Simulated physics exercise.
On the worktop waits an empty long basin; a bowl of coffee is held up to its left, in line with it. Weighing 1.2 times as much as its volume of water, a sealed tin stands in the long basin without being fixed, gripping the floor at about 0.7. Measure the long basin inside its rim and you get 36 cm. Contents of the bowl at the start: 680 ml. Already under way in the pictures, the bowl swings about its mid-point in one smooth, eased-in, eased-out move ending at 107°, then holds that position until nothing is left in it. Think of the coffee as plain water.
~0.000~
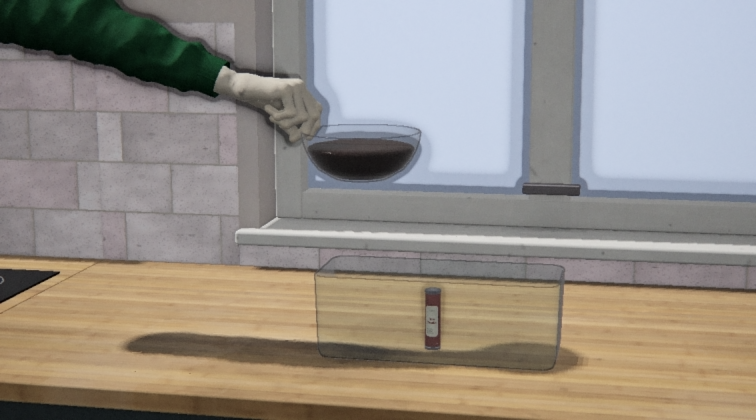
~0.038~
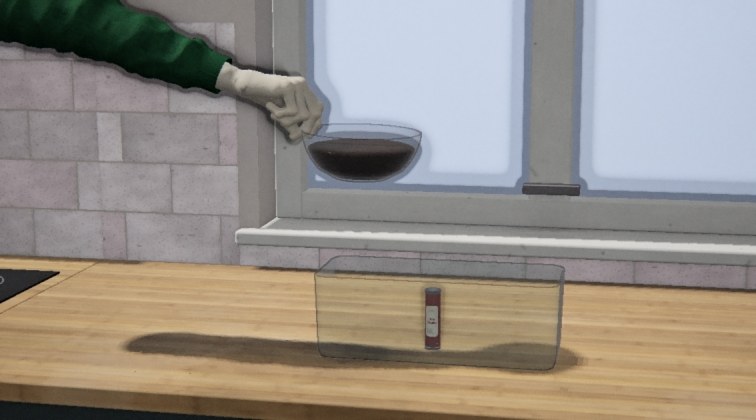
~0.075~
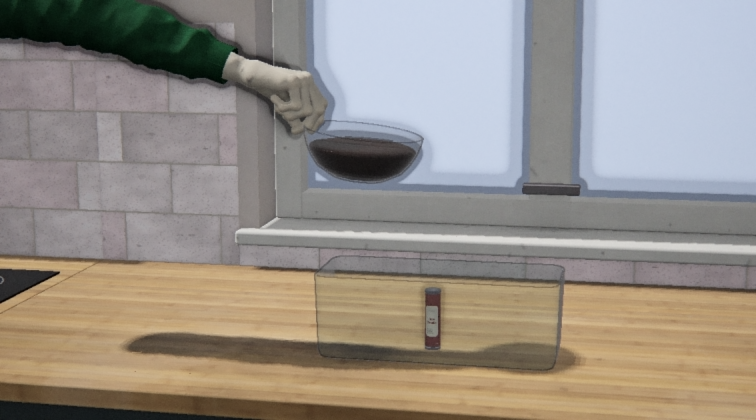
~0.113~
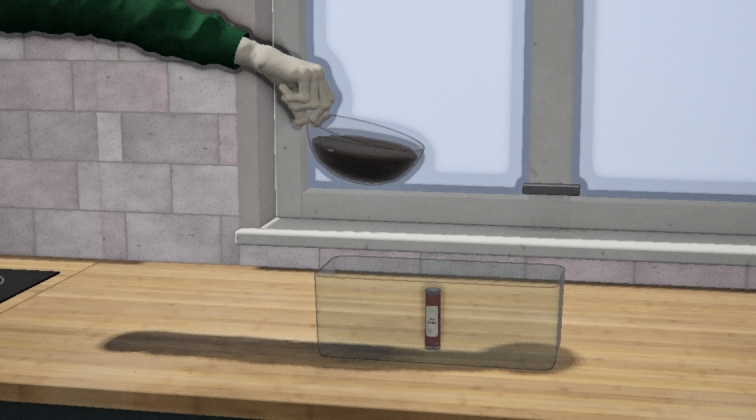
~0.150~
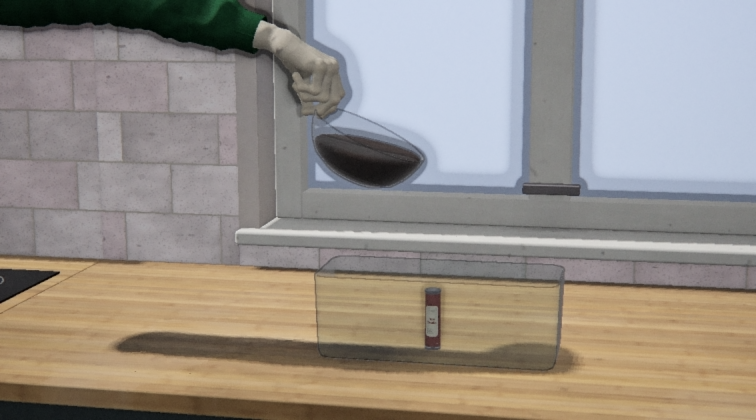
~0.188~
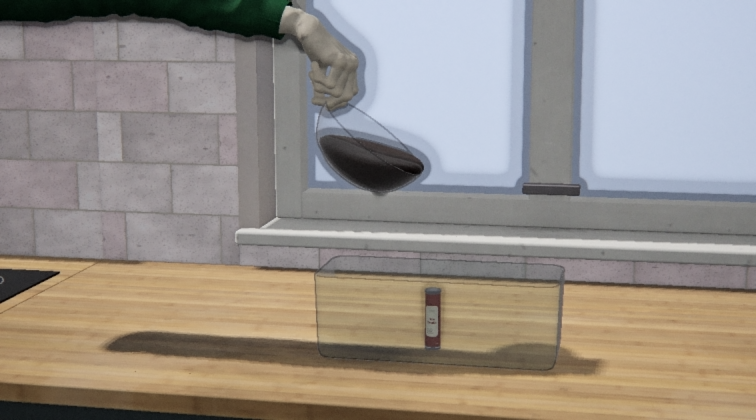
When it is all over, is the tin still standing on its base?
You'll see it resist.
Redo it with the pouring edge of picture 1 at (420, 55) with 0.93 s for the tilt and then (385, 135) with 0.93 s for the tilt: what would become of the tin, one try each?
In the first try it comes down; in the second it comes down.
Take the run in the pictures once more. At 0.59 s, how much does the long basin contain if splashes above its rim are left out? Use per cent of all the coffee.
About 94 %.
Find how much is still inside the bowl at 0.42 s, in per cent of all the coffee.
Remaining: Near 2 % of the total.
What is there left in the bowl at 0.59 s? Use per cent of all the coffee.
0 %.
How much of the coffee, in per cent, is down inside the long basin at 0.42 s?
Estimate - around 48 in a hundred parts.
By 0.42 s the tilt is 105° and 2 per cent is still to pour; the tin stands where it began.
By 0.59 s the tilt is 107° and 0 per cent is still to pour; the tin stands where it began.
By 0.77 s the tilt is 107° and 0 per cent is still to pour; the tin stands where it began.
By 0.96 s the tilt is 107° and 0 per cent is still to pour; the tin stands where it began.
At rest the tin stands where it began.
